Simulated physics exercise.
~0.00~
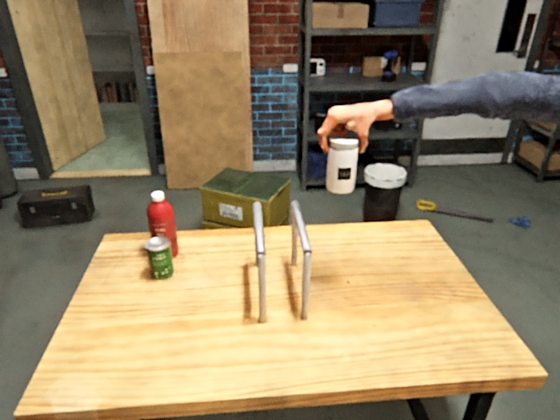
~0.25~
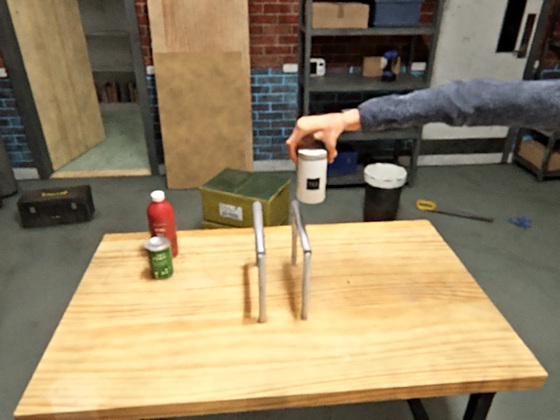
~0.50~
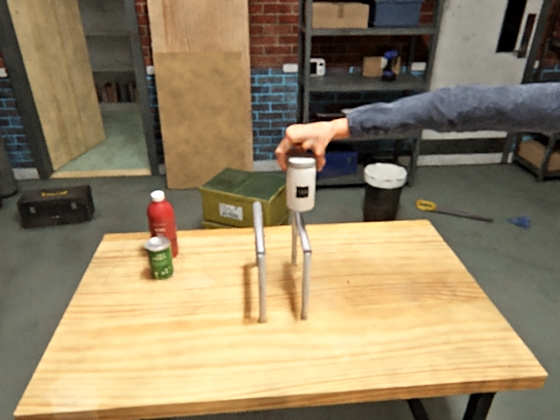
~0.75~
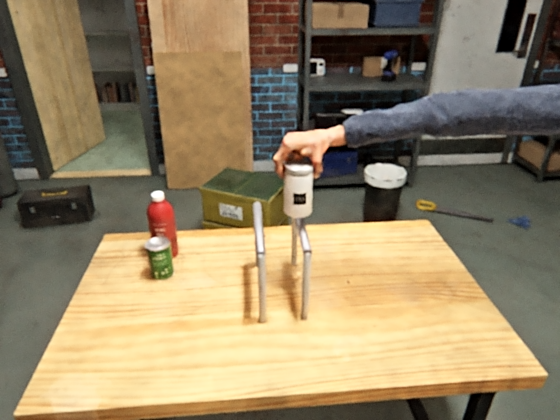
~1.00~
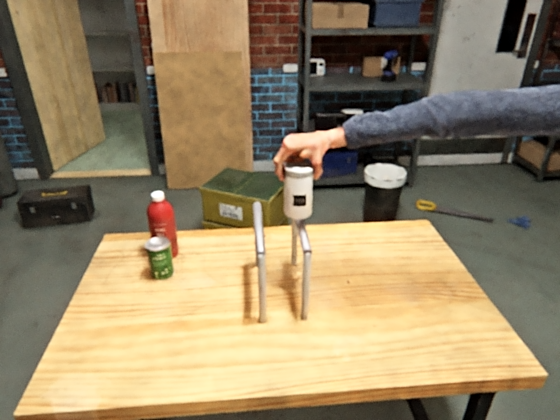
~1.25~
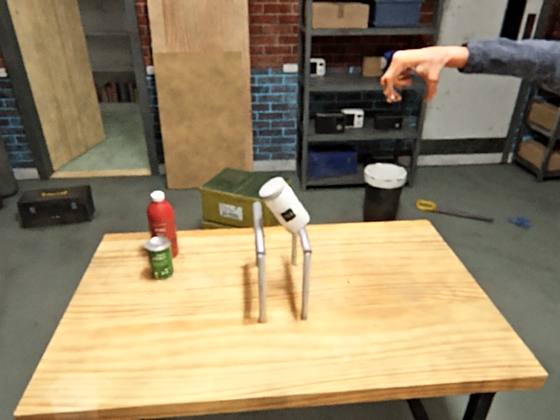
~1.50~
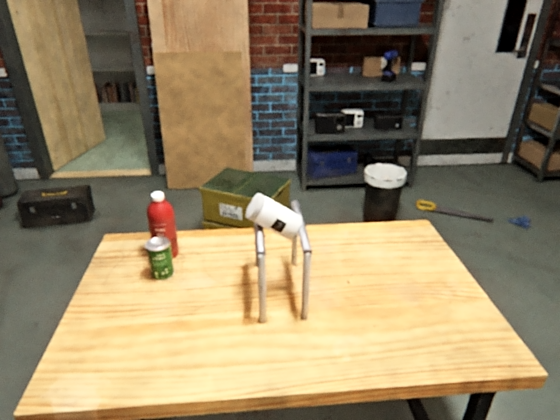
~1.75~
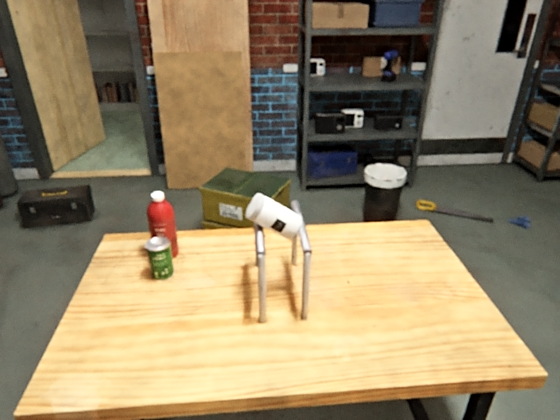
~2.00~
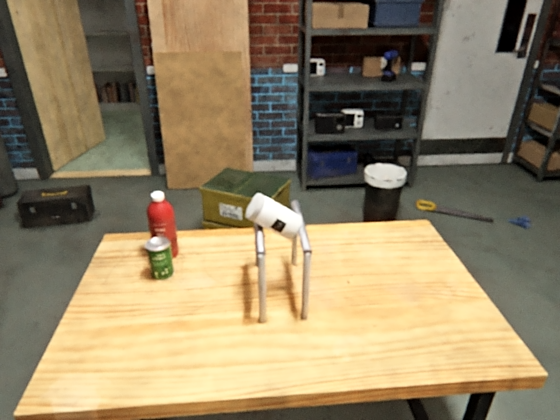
A white jar, released by a hand above the metal stand, tips left and lodges leaning on top.
